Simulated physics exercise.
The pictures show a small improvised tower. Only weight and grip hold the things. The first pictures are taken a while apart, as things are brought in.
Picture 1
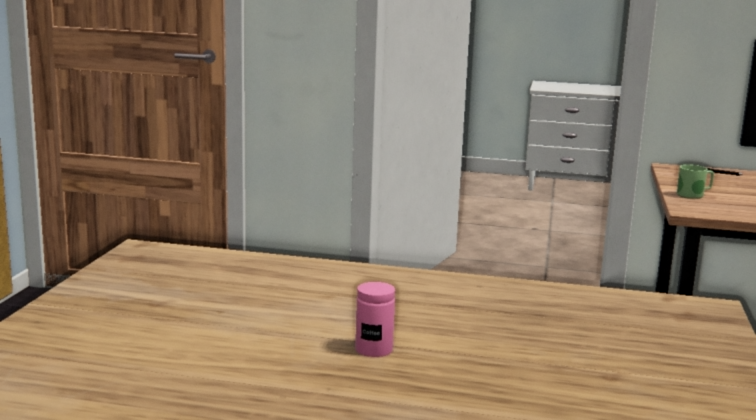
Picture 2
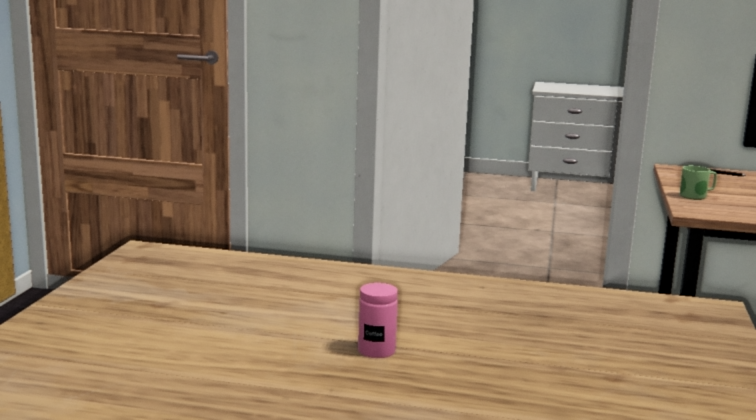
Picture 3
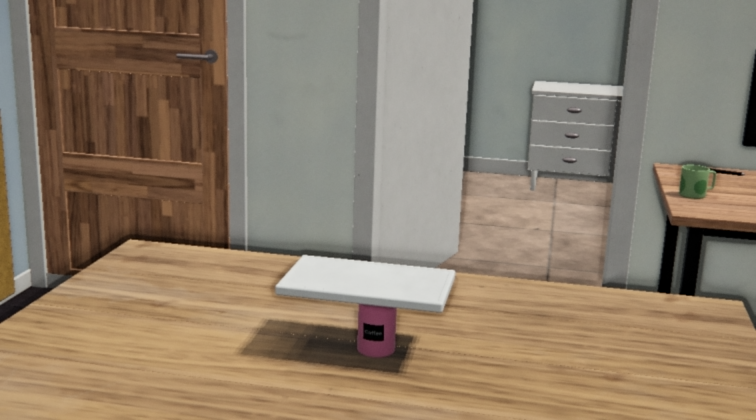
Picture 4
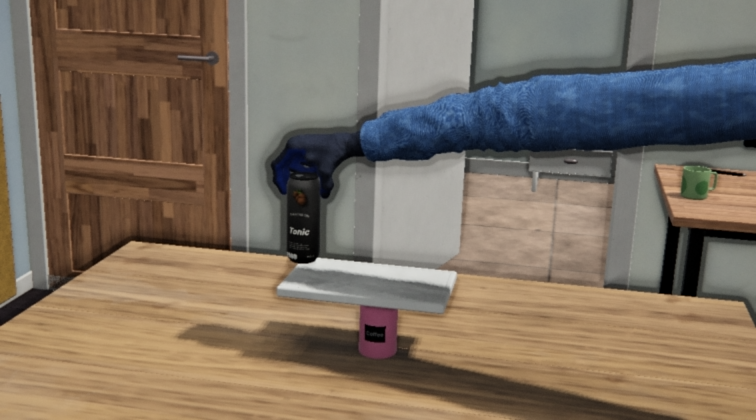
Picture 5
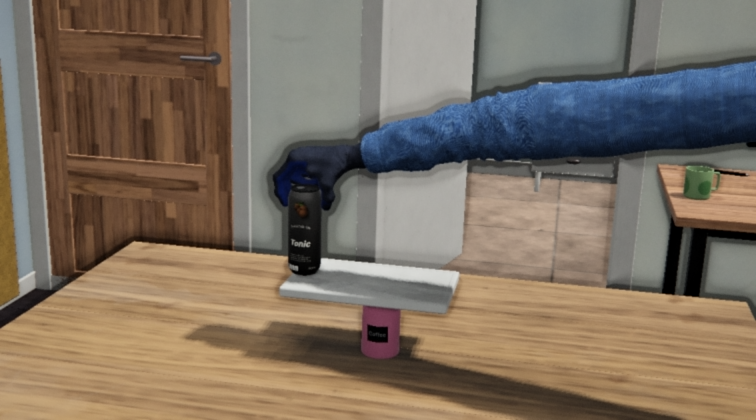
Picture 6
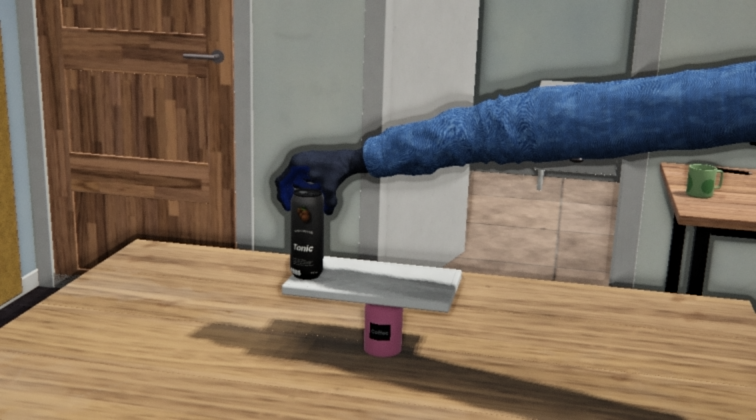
A gloved hand lowers a black can onto the left of a white slab on a pink jar.
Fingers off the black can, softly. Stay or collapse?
Outcome: The stack comes apart.
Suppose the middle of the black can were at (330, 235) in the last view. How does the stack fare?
Then it loses its balance.
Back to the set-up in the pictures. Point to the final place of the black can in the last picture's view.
Near (249, 321).
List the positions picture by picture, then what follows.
In the first frame, the last thing is not in view yet.
In the second frame, the last thing is not in view yet.
In the third frame, the last thing is not in view yet; white lid (368, 282).
The fourth frame shows coming down; black can (303, 218); white lid (369, 283).
The fifth frame shows coming down; black can (305, 230); white lid (372, 284).
The sixth frame shows in place under the hand; black can (307, 235); white lid (374, 282).
Then, 0.40 s later than the last frame, black can now fallen; white lid on its side.
Then, 0.80 s later than the last frame, white lid upside down.
When it is over, fallen, white lid and black can; pink jar as before. End places, in pixels of the last picture, black can near (249, 321). The stack gives way.
